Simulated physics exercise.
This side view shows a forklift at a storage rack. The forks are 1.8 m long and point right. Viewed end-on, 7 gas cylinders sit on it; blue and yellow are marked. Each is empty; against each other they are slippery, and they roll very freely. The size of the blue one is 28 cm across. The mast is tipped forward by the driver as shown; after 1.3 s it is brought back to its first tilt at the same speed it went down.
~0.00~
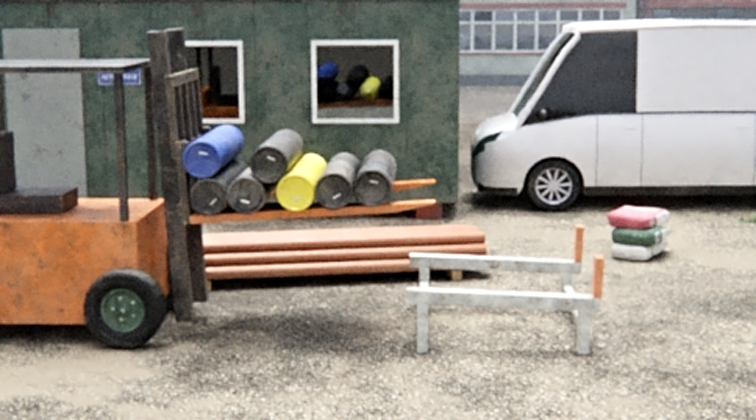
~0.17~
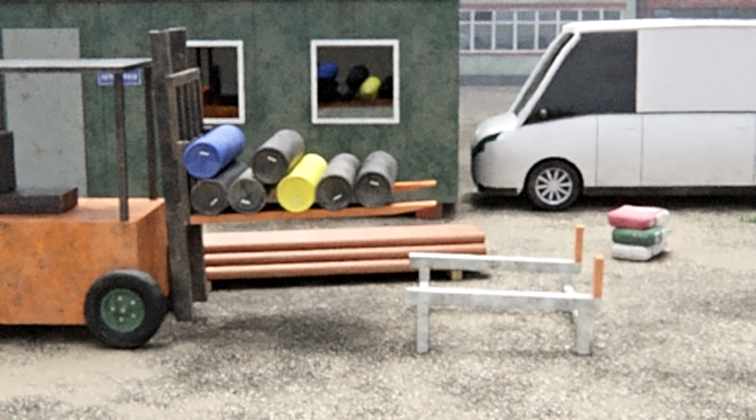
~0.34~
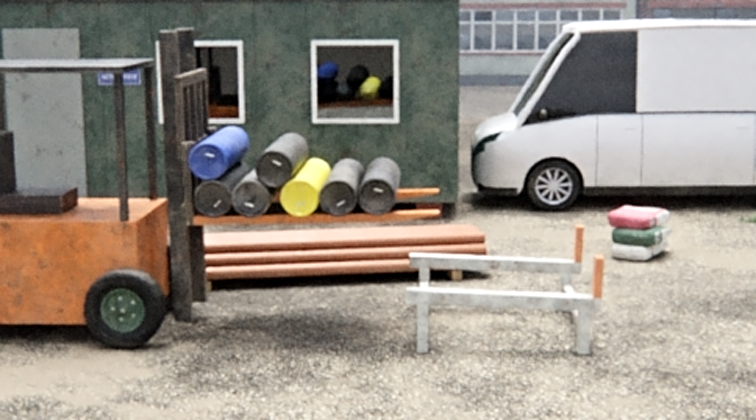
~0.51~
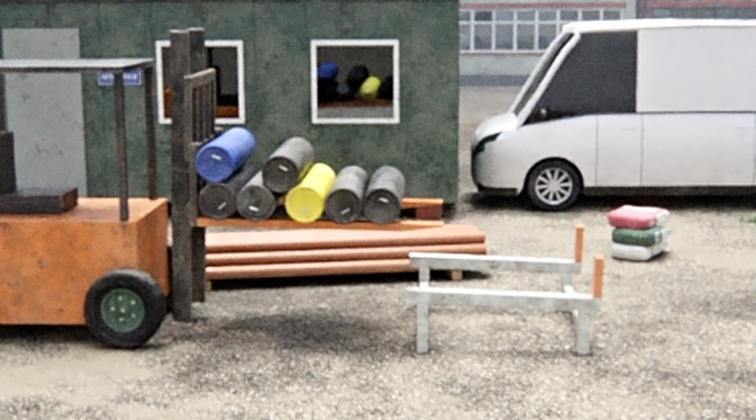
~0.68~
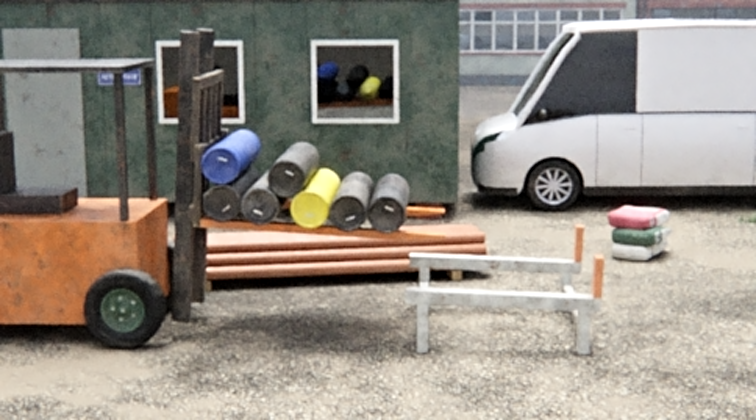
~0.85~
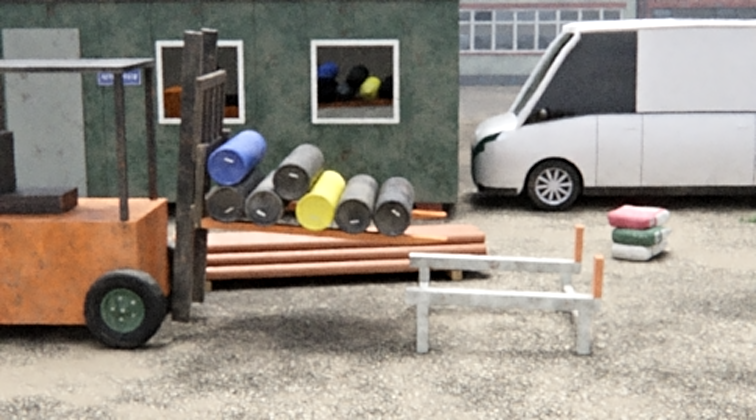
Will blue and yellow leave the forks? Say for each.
The blue cylinder never comes off and the yellow is lost from the lift.
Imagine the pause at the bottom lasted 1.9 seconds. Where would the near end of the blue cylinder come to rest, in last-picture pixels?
It would finish close to (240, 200) in the last picture.
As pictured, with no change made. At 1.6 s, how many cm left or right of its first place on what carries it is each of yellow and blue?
Yellow 35 cm right, blue 40 cm right.
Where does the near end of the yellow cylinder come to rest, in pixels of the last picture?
I'd say somewhere close to (497, 275).
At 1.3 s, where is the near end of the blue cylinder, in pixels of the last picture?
Roughly at (256, 174) in the last picture.
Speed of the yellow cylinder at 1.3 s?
The speed is close to 0.4 m/s.
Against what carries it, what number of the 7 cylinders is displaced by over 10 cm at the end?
Counted: 6.
Then, 1.3 s in, blue is up on others, 140 cm from the tips, rolling right; yellow is on the forks, 80 cm from the tips, rolling right; 0 off the forks so far.
Then, 1.6 s in, blue is up on others, 125 cm from the tips, rolling right; yellow is on the forks, 65 cm from the tips, rolling right; 0 off the forks so far.
Then, 2.1 s in, blue is up on others, 115 cm from the tips, rolling right; yellow is on the forks, 30 cm from the tips, rolling right; 1 off the forks so far.
Then, 2.6 s in, blue is up on others, 105 cm from the tips; yellow is in the air, 105 cm from the rack's far end, rolling right; 3 off the forks so far.
In the end (6.6 s), blue is on the forks, 140 cm from the tips; yellow is on the rack, 75 cm from the rack's far end; 3 off the forks so far.
